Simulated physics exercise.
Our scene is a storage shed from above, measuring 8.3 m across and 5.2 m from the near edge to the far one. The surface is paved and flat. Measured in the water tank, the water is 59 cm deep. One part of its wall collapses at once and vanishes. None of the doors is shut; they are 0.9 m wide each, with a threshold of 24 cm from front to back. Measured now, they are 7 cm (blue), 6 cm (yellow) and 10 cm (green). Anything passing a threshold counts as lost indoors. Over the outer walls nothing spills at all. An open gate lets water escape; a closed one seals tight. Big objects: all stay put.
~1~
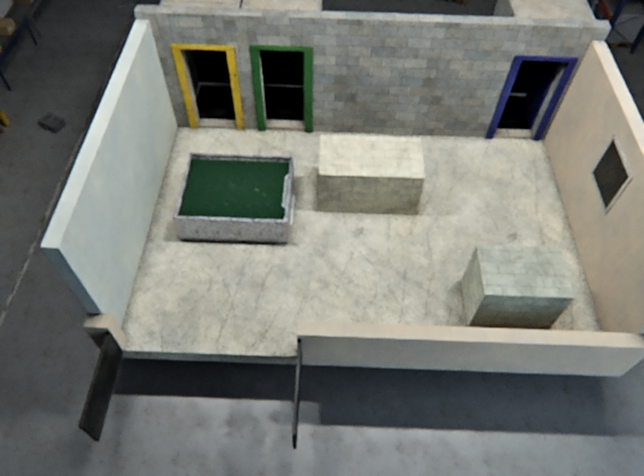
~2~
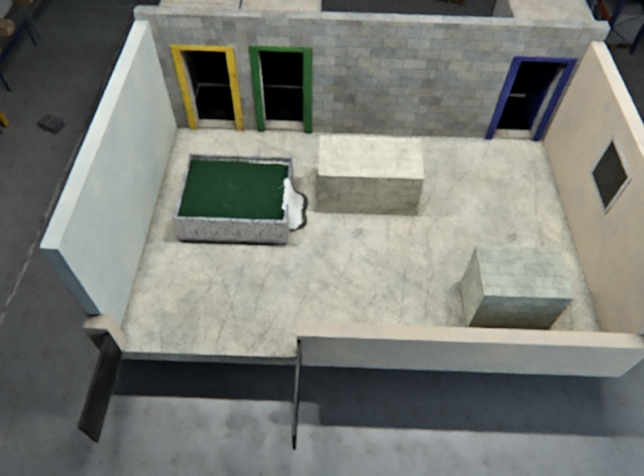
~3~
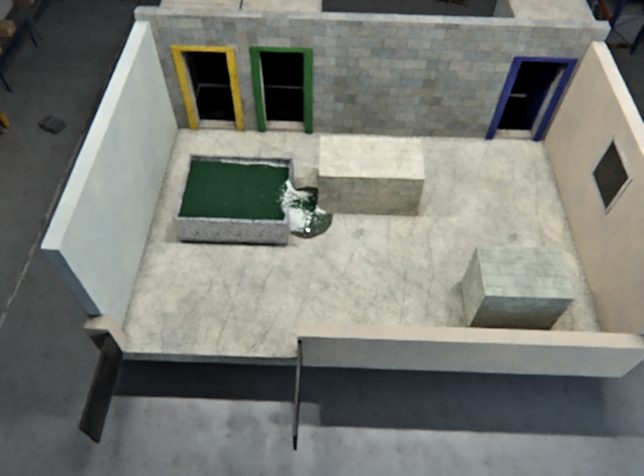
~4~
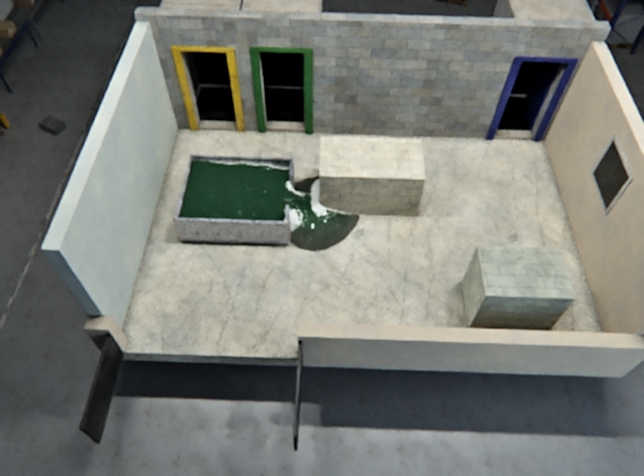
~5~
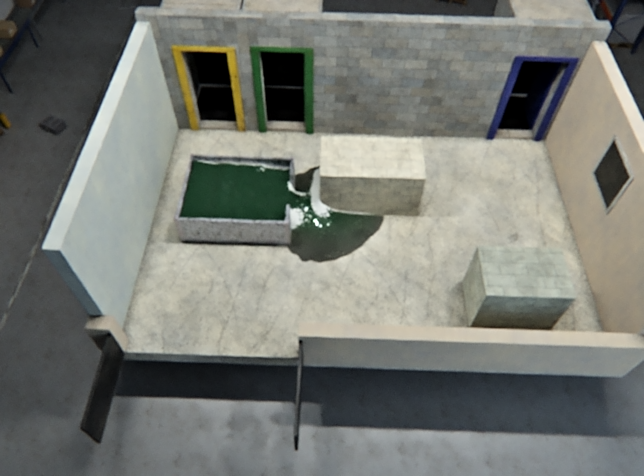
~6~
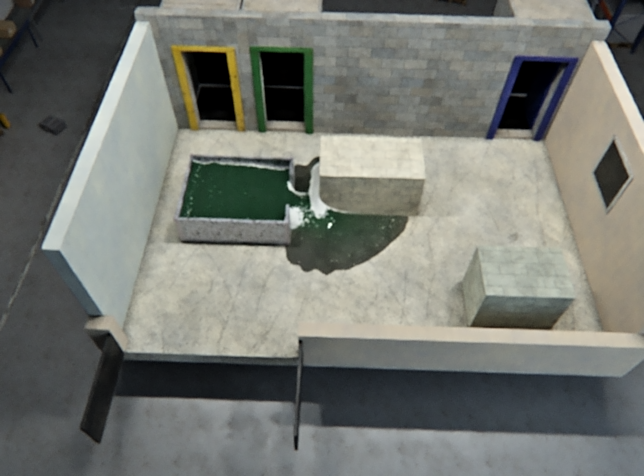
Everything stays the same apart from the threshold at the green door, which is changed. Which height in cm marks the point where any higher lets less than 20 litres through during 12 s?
That point lies near 14 cm.
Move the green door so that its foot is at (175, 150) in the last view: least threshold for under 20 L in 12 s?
Roughly 8.0 cm.
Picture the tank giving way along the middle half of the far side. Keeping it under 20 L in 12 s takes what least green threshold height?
Then 24 cm.
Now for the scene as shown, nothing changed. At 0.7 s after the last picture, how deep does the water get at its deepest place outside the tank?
44 cm.
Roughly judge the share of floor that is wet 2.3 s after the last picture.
Some 50 per cent of it.
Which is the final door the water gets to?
Last in line is the blue door.
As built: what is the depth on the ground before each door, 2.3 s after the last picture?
Depths, in cm - blue: 0, yellow: 5, green: 16.
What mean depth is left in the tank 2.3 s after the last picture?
It averages roughly 28 centimetres.
Then, 0.7 s after the last picture water covers 20 % of the floor, deepest (44 cm) near (318, 205); 14 cm at the green door, 0 litres in over its 10 cm threshold.
Then, 2.3 s after the last picture water covers 50 % of the floor, deepest (24 cm) near (318, 205); 16 cm at the green door, 45 litres in over its 10 cm threshold.
Then, 11.3 s after the last picture water covers 90 % of the floor, deepest (7 cm) near (309, 212); 4 cm at the green door, 63 litres in over its 10 cm threshold.
At the green door as built, the water peaked near 19 cm, 1.3 s after the last picture.
Run again over the same 12 s with other heights there, 43 litres in over 11.5 cm, 10 litres over 16 cm. The limit of 20 litres is kept from about 14 cm up.
